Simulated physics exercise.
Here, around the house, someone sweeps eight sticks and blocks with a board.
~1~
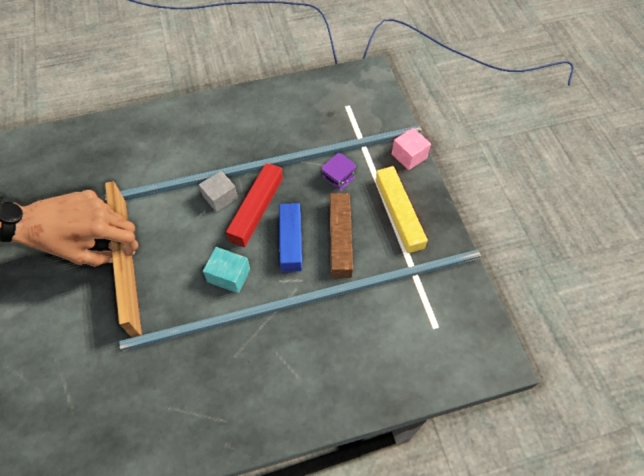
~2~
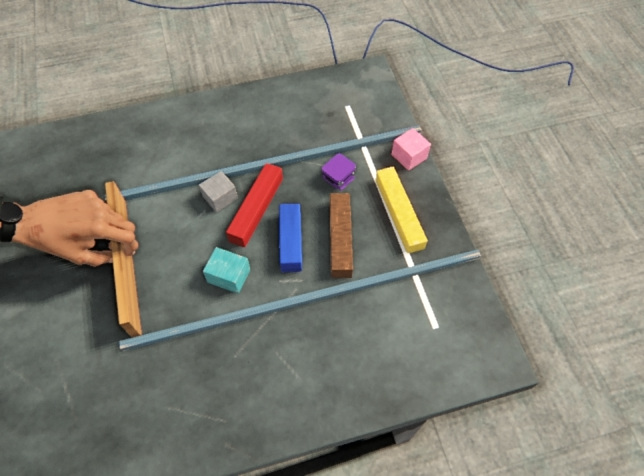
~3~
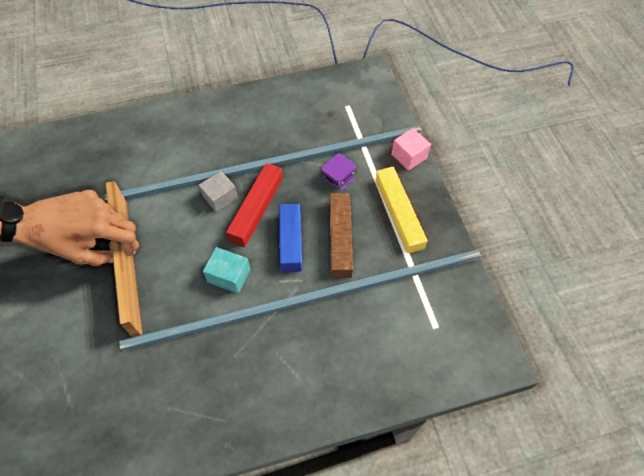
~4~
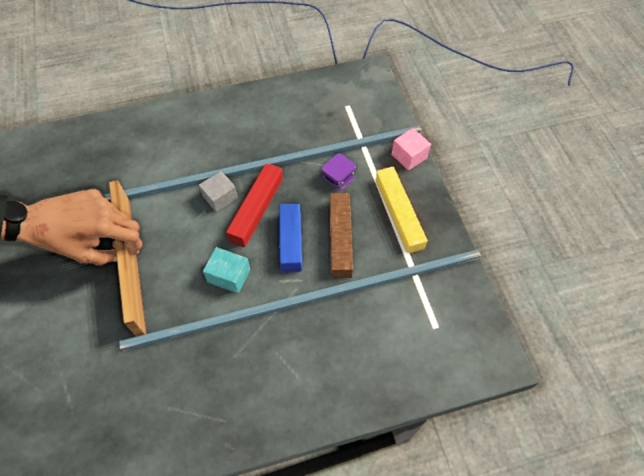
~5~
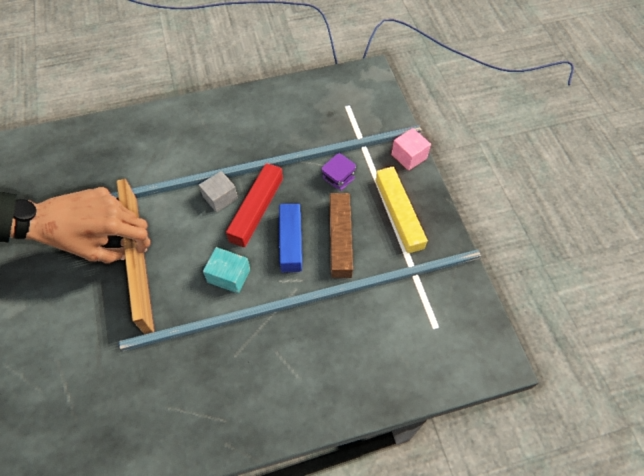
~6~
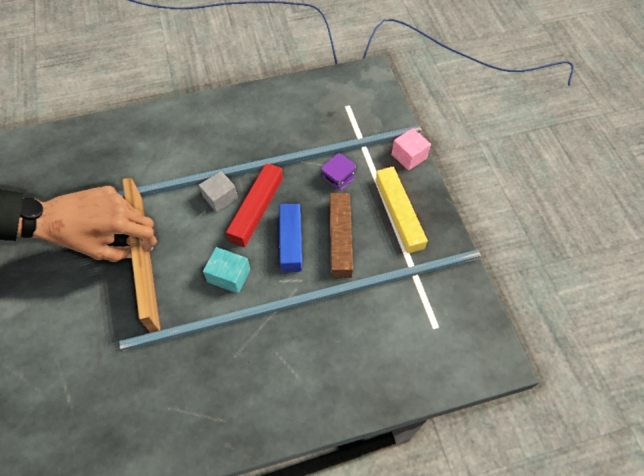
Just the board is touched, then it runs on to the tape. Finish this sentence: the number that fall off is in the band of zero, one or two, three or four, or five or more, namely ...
Namely one or two.
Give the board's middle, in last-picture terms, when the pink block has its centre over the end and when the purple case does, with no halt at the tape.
First one: Around (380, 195). Other one: Around (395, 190).
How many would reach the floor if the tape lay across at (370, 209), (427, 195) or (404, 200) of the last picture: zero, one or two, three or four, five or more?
Try 1 - zero; try 2 - five or over; try 3 - three to four.
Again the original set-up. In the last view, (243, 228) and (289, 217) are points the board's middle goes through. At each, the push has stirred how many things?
4 at one spot and 6 at the other.
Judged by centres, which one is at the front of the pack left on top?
It is the brown bar.
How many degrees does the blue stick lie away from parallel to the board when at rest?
Angle: Around 0°.
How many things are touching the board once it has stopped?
The count in contact is 3.
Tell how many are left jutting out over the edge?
The total would be 2.
Soon after, none off yet; pink block at rest near (411, 149); yellow bar at rest near (400, 209); purple case at rest near (339, 173).
At rest, the number that fall off is one or two; fallen, yellow bar and pink block.
